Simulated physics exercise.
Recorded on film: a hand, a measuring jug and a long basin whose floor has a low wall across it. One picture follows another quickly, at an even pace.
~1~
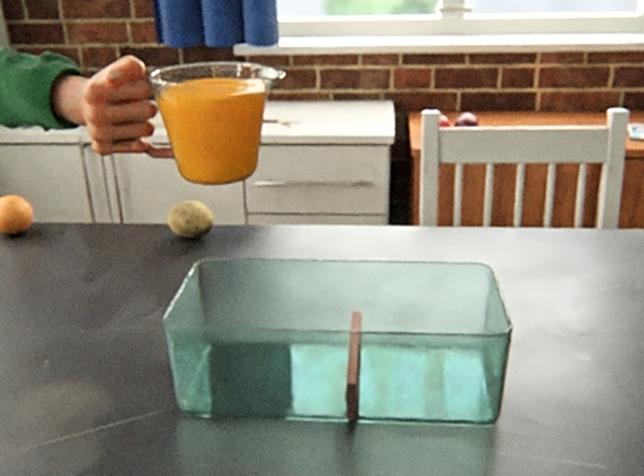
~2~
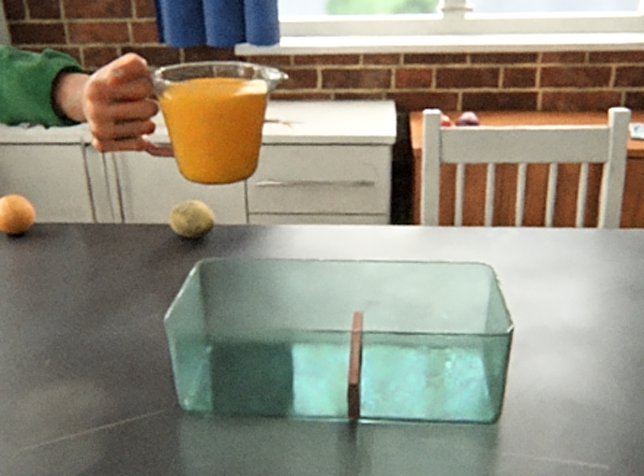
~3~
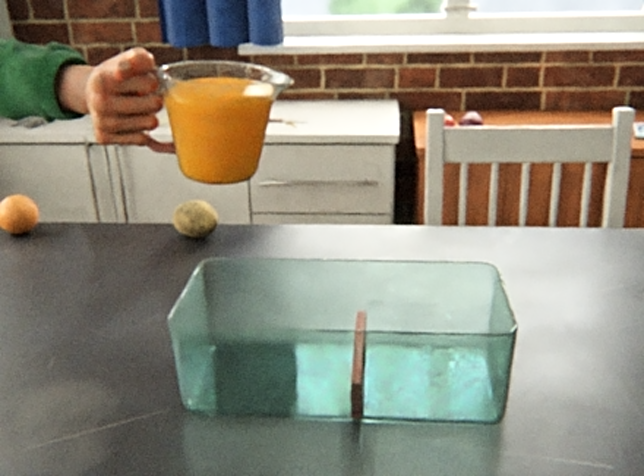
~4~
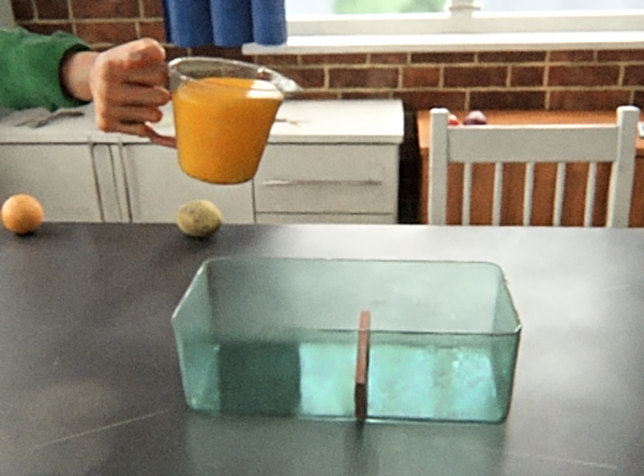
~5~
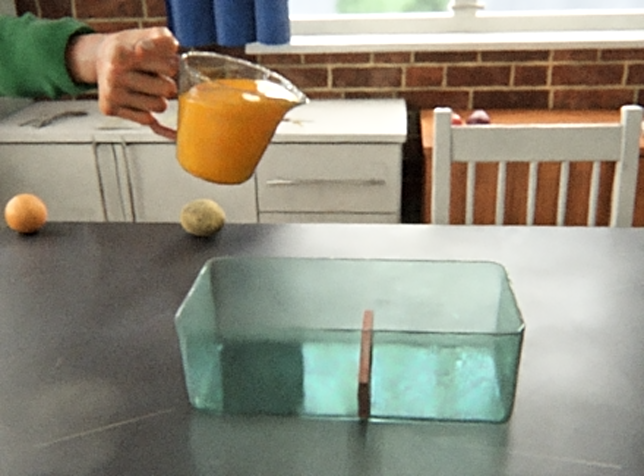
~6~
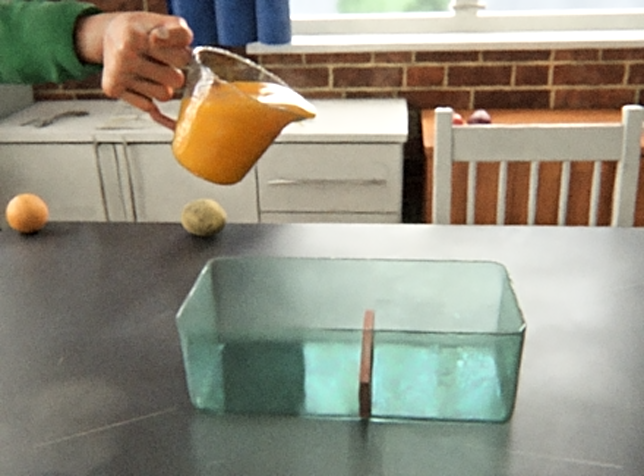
In the video, a hand in a green sleeve holds a clear jug of orange juice above a greenish glass basin with a low brown divider, then steadily tilts it to the right until the juice reaches the spout.
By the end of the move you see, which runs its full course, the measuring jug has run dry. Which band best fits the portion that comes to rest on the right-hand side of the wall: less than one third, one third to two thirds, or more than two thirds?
Midrange share.
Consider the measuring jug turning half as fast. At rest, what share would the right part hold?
It comes to near 65 per cent.
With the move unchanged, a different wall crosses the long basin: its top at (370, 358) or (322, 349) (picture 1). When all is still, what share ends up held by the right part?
In order, 30 and 90 in a hundred.
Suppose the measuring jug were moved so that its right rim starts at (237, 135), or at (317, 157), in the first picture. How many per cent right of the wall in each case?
Close to 5 % for the first start and close to 60 % for the second.
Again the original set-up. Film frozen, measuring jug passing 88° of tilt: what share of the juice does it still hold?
45 per cent, roughly.
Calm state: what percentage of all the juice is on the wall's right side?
Share: Roughly 45 %.
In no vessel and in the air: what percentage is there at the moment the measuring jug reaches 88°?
I'd say some 35 per cent of it.
A moment on, the measuring jug is tipped on its side and 47 per cent is still to pour, 1 is left of the wall and 17 right of it.
Next, the measuring jug is tipped right over and 7 per cent is still to pour, 30 is left of the wall and 46 right of it.
Then the measuring jug is tipped right over and 0 per cent is still to pour, 50 is left of the wall and 47 right of it.
Later the measuring jug is tipped right over and 0 per cent is still to pour, 51 is left of the wall and 47 right of it.
In the end 51 per cent lies left of the wall, 47 right of it and 2 outside.
